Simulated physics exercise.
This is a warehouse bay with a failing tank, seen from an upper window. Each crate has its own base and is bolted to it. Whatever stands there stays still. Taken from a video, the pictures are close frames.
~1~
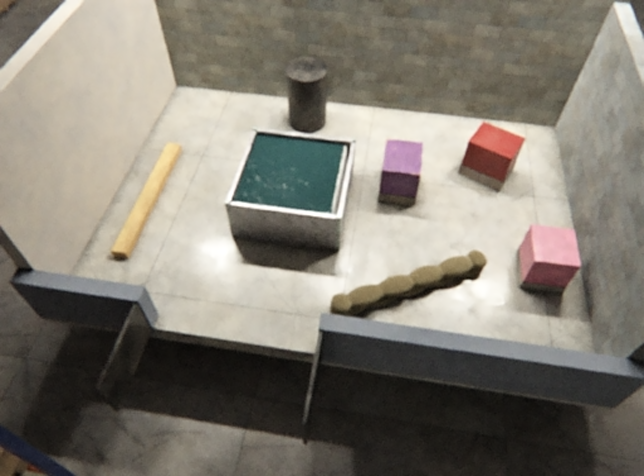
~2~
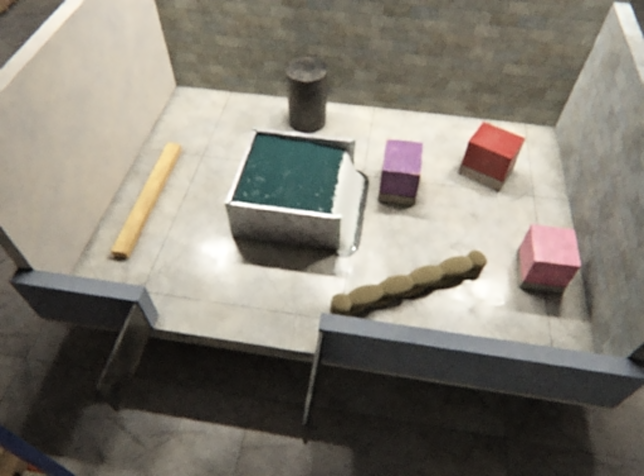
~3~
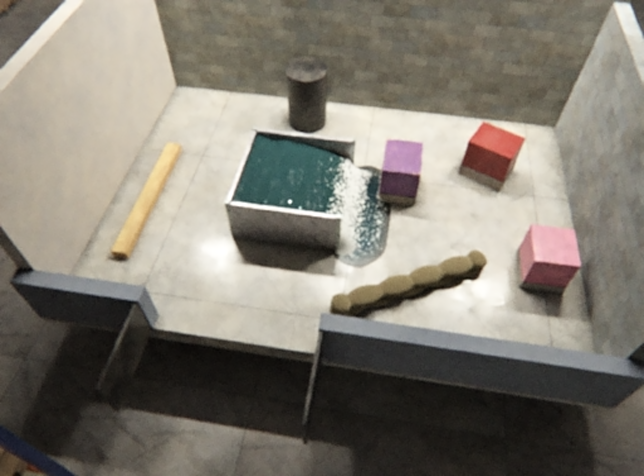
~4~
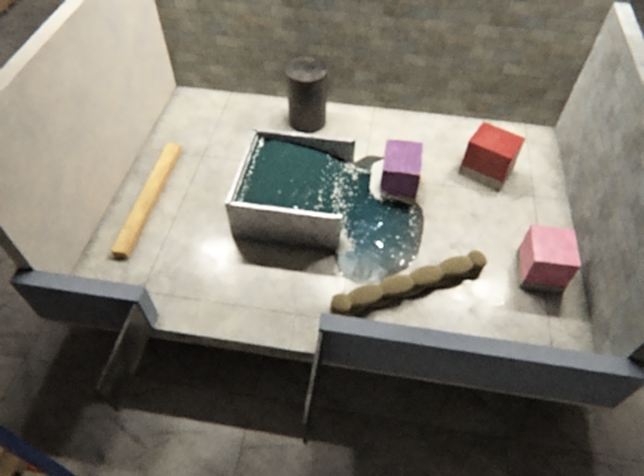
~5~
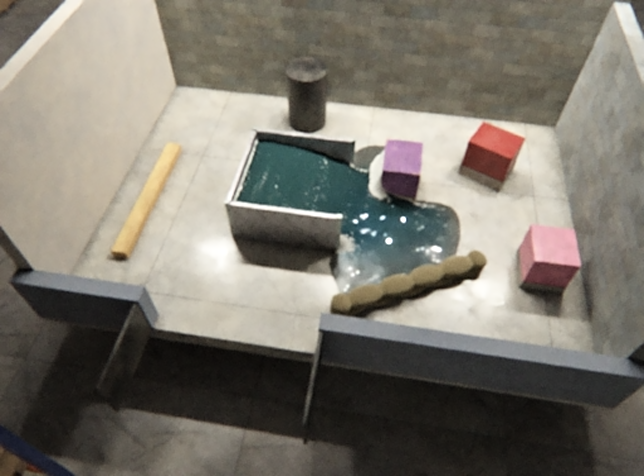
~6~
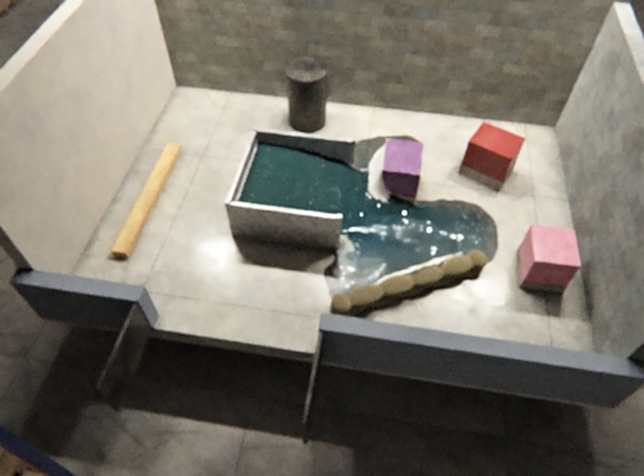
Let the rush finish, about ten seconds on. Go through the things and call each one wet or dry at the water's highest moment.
Called one by one: The purple crate is wet; the red crate is dry; the pink crate is wet.
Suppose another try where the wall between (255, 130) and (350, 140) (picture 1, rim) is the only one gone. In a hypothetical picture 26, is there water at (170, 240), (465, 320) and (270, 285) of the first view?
Taken in turn, that's not reached, not reached, and finally not reached.
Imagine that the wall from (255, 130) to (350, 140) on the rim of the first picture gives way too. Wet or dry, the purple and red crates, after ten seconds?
Purple stays untouched; red stays untouched.
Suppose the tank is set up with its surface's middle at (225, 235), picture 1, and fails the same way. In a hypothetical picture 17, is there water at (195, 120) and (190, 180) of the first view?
The first is not reached, and then the second is not reached.
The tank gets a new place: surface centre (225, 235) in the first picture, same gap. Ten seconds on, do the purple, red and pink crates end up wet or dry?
Purple crate: Flooded; red crate: Flooded; pink crate: Flooded.
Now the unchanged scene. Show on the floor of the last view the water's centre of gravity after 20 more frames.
At about (421, 200).
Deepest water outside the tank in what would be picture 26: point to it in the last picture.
It should be deepest at about (555, 135).
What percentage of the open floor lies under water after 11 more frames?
Roughly 45 percent, I'd say.
A moment on, water covers 30 % of the floor; the purple crate water round its plinth, the red crate water round its plinth, the pink crate water round its plinth.
Next, water covers 45 % of the floor; the purple crate water round its plinth, the red crate water round its plinth, the pink crate water round its plinth.
Then, water covers 65 % of the floor; the purple crate water round its plinth, the red crate water round its plinth, the pink crate water round its plinth.
Later, water covers 75 % of the floor; the purple crate water round its plinth, the red crate water round its plinth, the pink crate water round its plinth.
In the end, water covers 95 % of the floor; the purple crate was topped, the red crate stayed above the water, the pink crate was topped.
